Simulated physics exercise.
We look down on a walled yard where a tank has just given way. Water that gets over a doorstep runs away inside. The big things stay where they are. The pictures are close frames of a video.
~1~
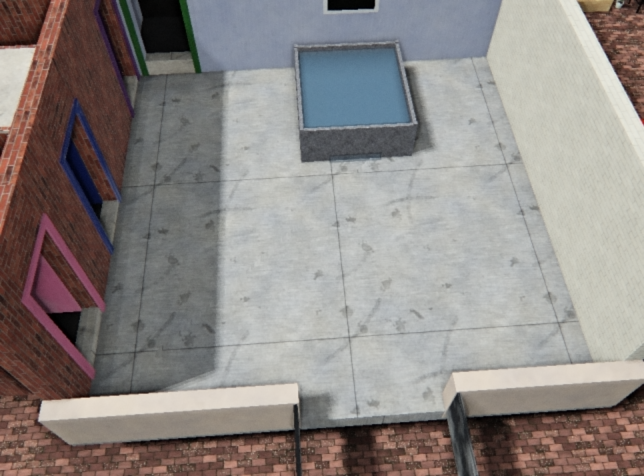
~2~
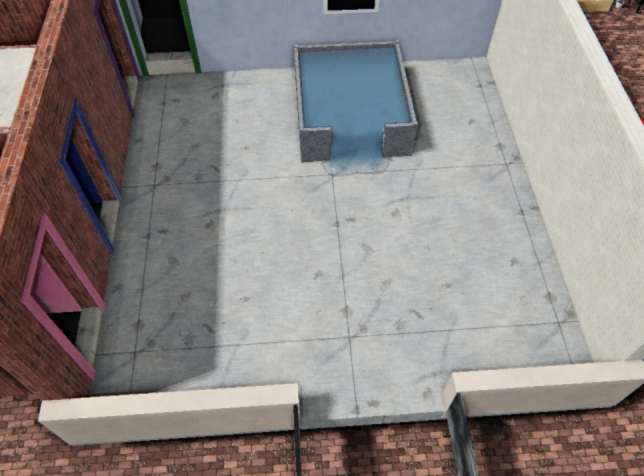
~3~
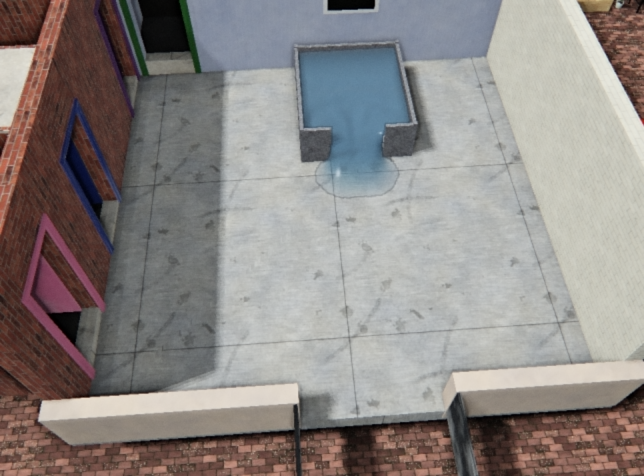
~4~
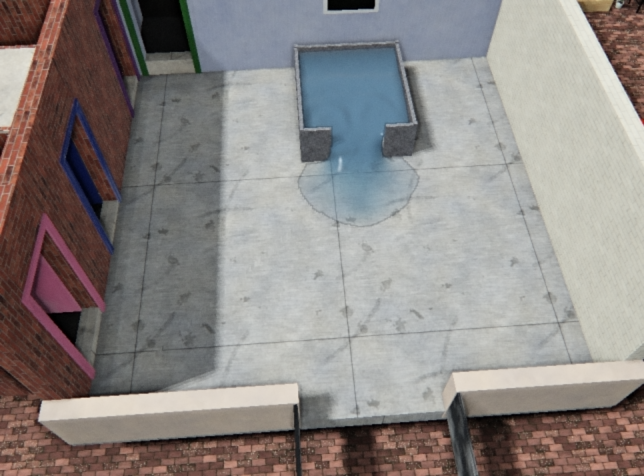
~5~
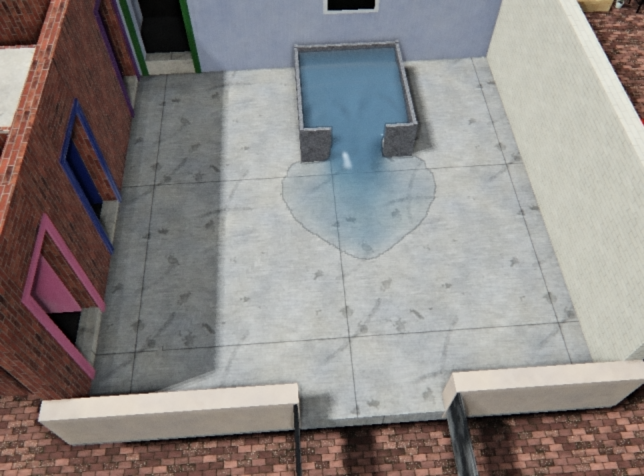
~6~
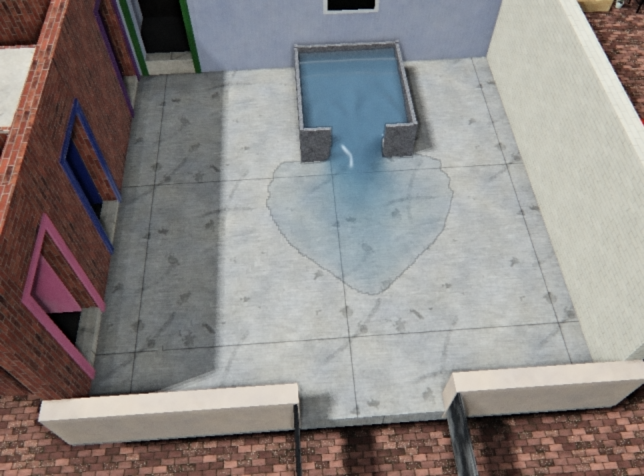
The clip shows a walled yard from above with a full stone tank against the back wall; a gap opens in the tank's front side, and water pours out, spreading forward and sideways across the pale floor.
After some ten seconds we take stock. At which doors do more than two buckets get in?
One by one: The blue door holds within the limit; the pink door holds within the limit; the green door holds within the limit; the purple door holds within the limit.
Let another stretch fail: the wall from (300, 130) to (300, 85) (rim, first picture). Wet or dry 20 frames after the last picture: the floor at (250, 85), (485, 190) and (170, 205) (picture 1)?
One after the other: Covered, dry, flooded.
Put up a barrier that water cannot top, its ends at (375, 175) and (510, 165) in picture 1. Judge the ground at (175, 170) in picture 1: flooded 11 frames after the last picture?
Answer: No water.
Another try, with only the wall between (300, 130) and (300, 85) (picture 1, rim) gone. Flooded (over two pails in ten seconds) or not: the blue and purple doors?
In short: Blue lets more in, purple goes over.
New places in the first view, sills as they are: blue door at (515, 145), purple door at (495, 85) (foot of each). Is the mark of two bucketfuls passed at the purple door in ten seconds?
My reading: The purple one holds.
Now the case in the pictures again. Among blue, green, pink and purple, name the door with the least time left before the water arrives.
That is the pink-painted one.
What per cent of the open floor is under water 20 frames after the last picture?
I make it 50 per cent.
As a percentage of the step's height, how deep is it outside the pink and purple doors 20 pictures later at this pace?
In turn 80 and 0 per cent.
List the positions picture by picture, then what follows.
The first frame shows still water in the tank at (352, 87).
In the second frame, water pours out at (357, 146) and has run to (328, 169).
In the third frame, water pours out at (357, 148) and has run to (338, 193).
In the fourth frame, the front is at (353, 222), out from the gap at (357, 148).
In the fifth frame, the front is at (360, 253), out from the gap at (357, 148).
In the sixth frame, water pours out at (357, 147) and has run to (365, 287).
A moment on, water covers 30 % of the floor; the blue door not reached, the pink door not reached, the green door not reached, the purple door not reached.
Next, water covers 50 % of the floor; the blue door not reached, the pink door not reached, the green door not reached, the purple door not reached.
Then, water covers 50 % of the floor; the blue door not reached, the pink door wet at the sill, nothing in, the green door not reached, the purple door not reached.
Later, water covers 60 % of the floor; the blue door wet at the sill, nothing in, the pink door wet at the sill, nothing in, the green door not reached, the purple door not reached.
In the end, water covers 85 % of the floor; the blue door wet at the sill, nothing in, the pink door wet at the sill, nothing in, the green door wet at the sill, nothing in, the purple door wet at the sill, nothing in.
